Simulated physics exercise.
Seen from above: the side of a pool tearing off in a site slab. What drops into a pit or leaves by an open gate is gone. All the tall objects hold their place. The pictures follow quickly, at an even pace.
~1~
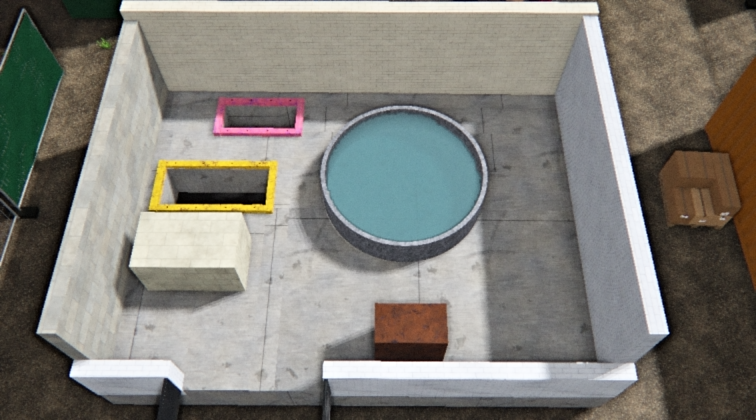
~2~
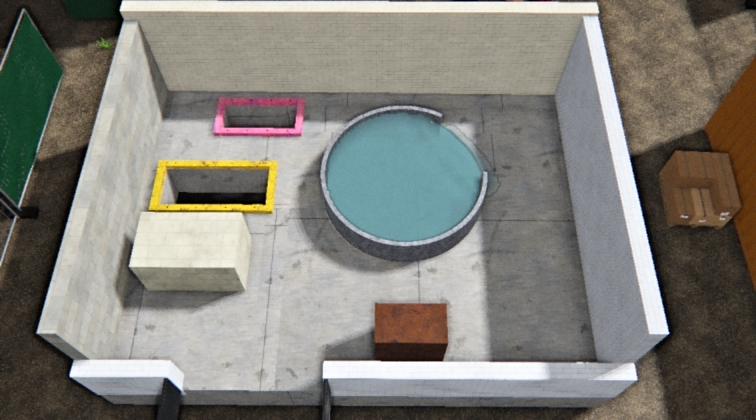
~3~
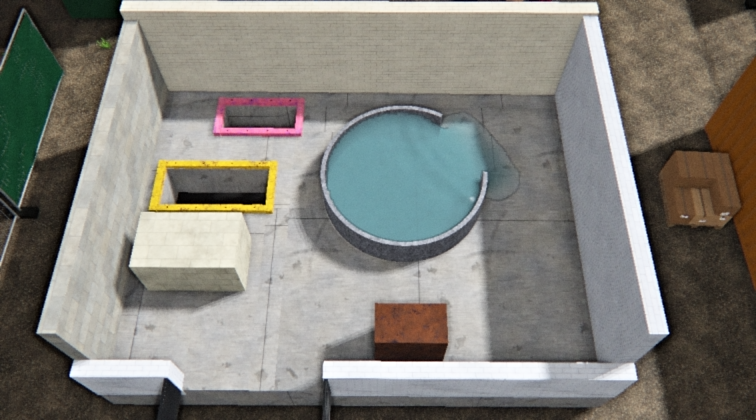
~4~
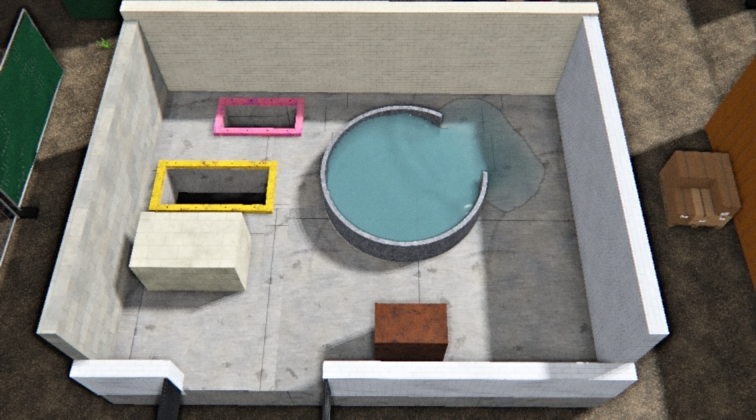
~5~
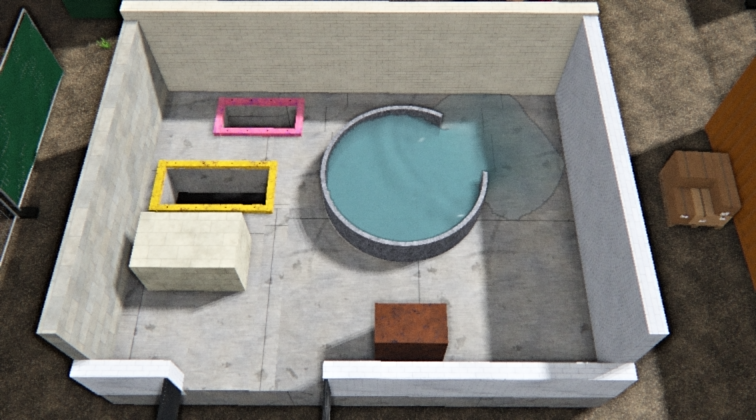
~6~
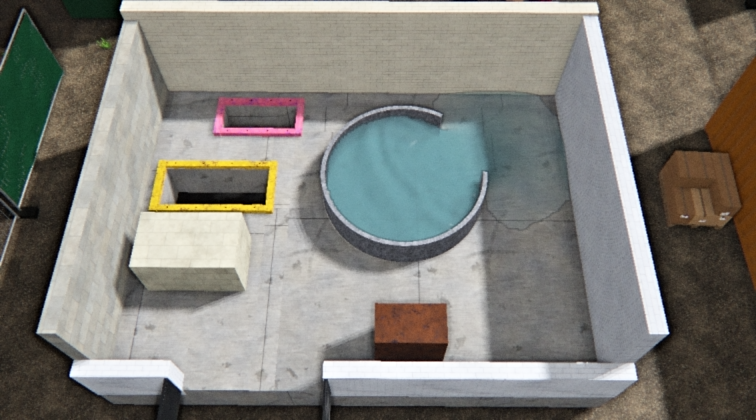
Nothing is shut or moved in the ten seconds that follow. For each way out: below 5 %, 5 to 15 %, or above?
One by one: The gate takes less than 5 %; the yellow pit takes less than 5 %; the pink pit takes less than 5 %.
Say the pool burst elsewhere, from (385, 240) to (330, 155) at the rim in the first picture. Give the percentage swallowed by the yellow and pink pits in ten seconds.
In per cent: Yellow 8, pink 0.
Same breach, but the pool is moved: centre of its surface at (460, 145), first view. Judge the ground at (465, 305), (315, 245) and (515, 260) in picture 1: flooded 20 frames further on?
As listed: Wet, not flooded, awash.
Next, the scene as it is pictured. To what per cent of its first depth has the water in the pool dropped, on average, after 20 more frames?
Roughly 44 per cent.
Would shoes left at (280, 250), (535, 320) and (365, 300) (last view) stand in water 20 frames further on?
In turn: Dry, under water, dry.
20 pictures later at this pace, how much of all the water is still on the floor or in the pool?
Close to 100 %.
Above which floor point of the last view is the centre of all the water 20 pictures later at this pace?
Near (458, 179).
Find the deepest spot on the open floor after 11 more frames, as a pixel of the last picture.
At about (525, 138).
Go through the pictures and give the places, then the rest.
In the first picture, still water in the pool at (404, 174).
In the second picture, the front is at (488, 192), out from the gap at (467, 153).
In the third picture, the front is at (511, 190), out from the gap at (467, 155).
In the fourth picture, the front is at (539, 173), out from the gap at (467, 155).
In the fifth picture, water pours out at (467, 155) and has run to (501, 95).
In the sixth picture, water pours out at (467, 155) and has run to (535, 95).
A moment on, water covers 15 % of the floor; the gate 0 %, the yellow pit 0 %, the pink pit 0 %.
Next, water covers 20 % of the floor; the gate 0 %, the yellow pit 0 %, the pink pit 0 %.
Then, water covers 40 % of the floor; the gate 0 %, the yellow pit 0 %, the pink pit 0 %.
Later, water covers 65 % of the floor; the gate 0 %, the yellow pit 0 %, the pink pit 1 %.
In the end, water covers 90 % of the floor; the gate 3 %, the yellow pit 0 %, the pink pit 1 %.
